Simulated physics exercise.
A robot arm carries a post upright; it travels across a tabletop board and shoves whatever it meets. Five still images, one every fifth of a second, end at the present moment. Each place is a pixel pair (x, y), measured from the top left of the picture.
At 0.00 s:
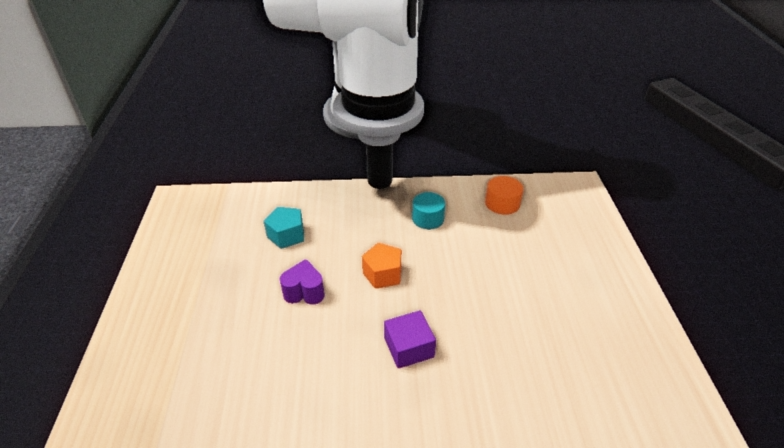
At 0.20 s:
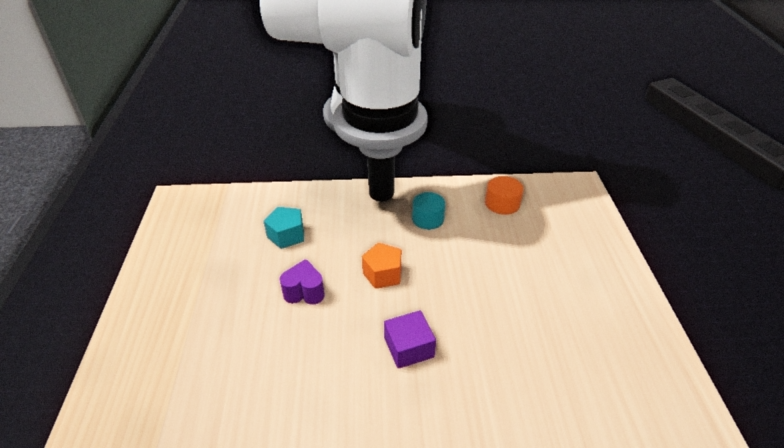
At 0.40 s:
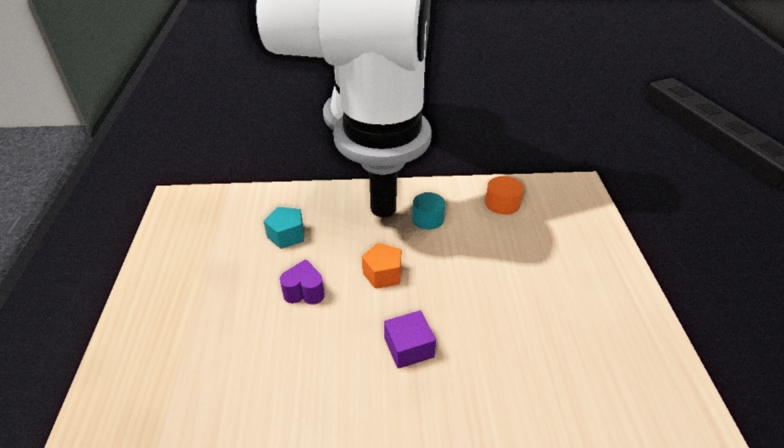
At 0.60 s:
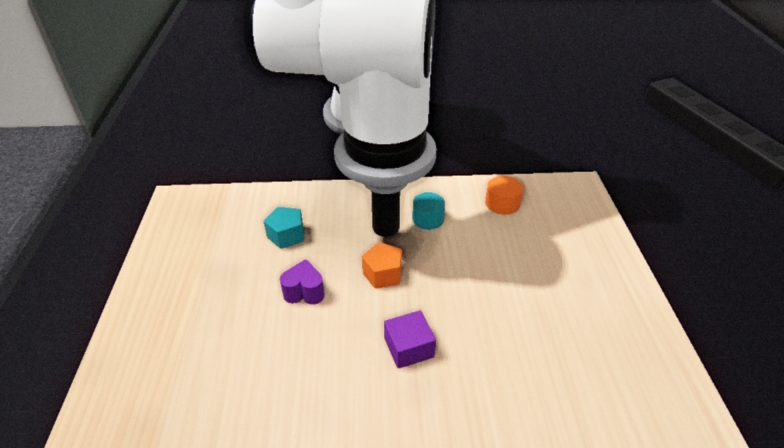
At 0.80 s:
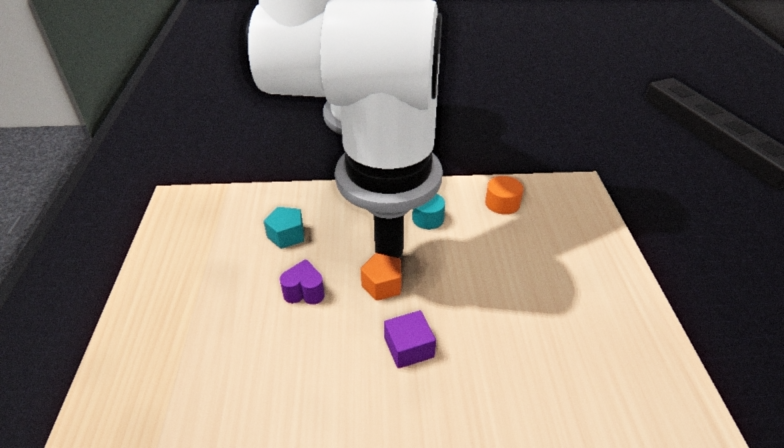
On a wooden board, a robot arm's black post moves forward and nudges an orange pentagon.
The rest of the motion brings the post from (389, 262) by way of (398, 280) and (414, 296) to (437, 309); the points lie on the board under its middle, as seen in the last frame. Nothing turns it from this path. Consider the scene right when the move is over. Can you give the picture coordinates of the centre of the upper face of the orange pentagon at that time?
It should be at (382, 290) by then.
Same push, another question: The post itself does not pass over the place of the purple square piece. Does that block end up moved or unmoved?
Put simply, it stays right there.
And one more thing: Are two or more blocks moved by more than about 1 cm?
No, it doesn't check out.
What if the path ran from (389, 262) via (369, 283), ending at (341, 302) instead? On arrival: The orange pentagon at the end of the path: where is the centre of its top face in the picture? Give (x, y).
It ends at (373, 298).
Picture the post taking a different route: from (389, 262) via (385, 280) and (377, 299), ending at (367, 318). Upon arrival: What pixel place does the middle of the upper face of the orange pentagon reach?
The centre of its top will be at (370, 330).
The first path, step by step. Halfway along, post (406, 280); orange pentagon (382, 290), turned 30° clockwise.
At the end, post (438, 300); orange pentagon (382, 290), turned 30° clockwise; purple square piece still.
